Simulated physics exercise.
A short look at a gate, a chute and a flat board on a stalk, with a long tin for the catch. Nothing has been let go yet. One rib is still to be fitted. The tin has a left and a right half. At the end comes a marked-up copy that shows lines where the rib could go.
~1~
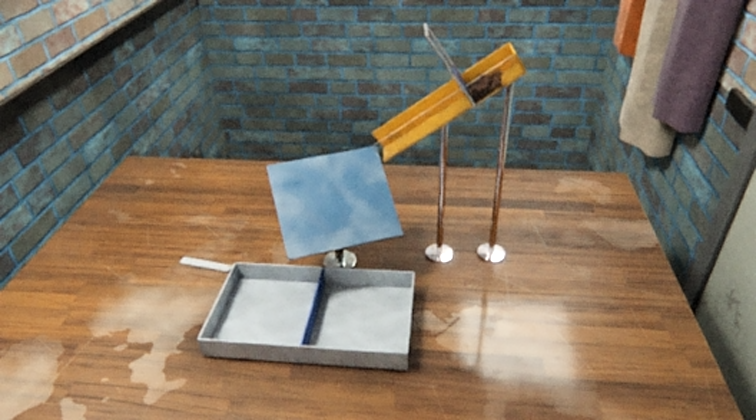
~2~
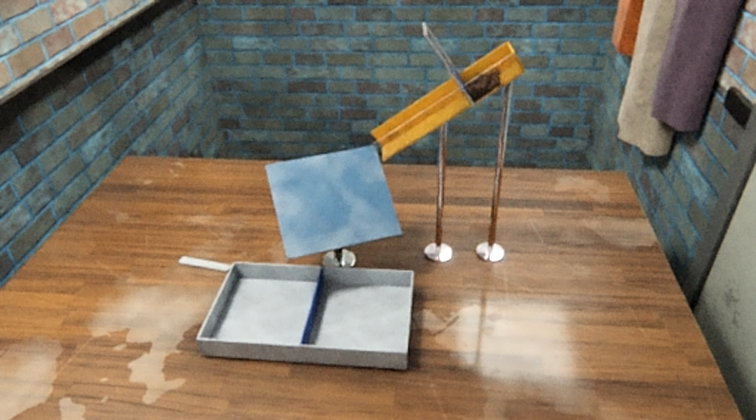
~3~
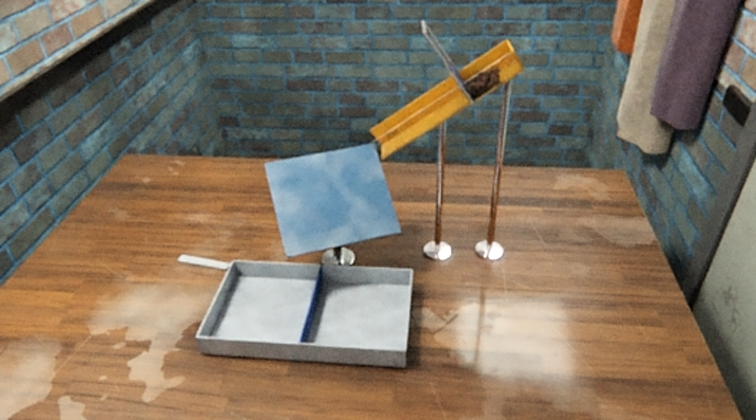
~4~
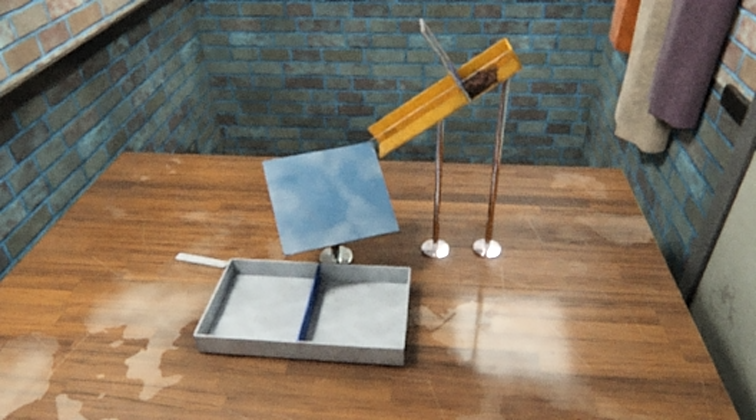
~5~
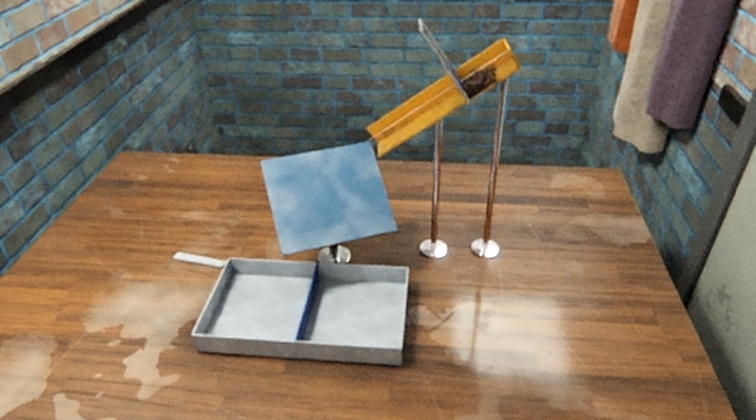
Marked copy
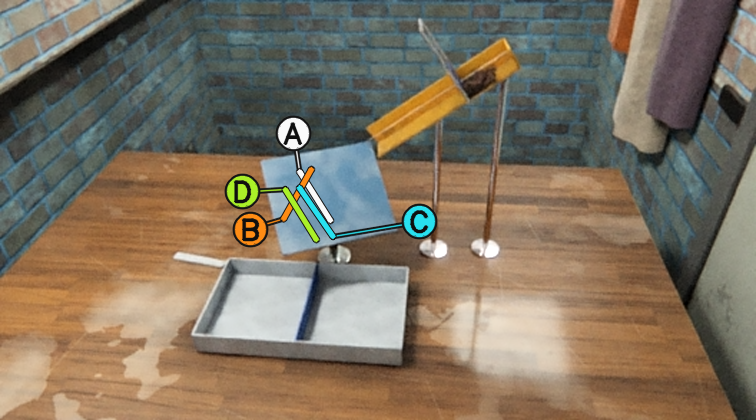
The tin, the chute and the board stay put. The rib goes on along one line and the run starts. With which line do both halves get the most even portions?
B.
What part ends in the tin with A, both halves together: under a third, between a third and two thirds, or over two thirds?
It is over two thirds.
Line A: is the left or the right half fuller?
Right.
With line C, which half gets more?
More lands on the right.
On the marked copy, line A from (299, 171) to (330, 220); line B from (311, 169) to (283, 218); line C from (299, 187) to (333, 236); line D from (285, 189) to (316, 239).
With A, of what is caught, a small part in the left half, nearly all in the right.
With B, of what is caught, about half in the left half, about half in the right.
With C, of what is caught, a small part in the left half, nearly all in the right.
With D, of what is caught, a stray few in the left half, nearly all in the right.
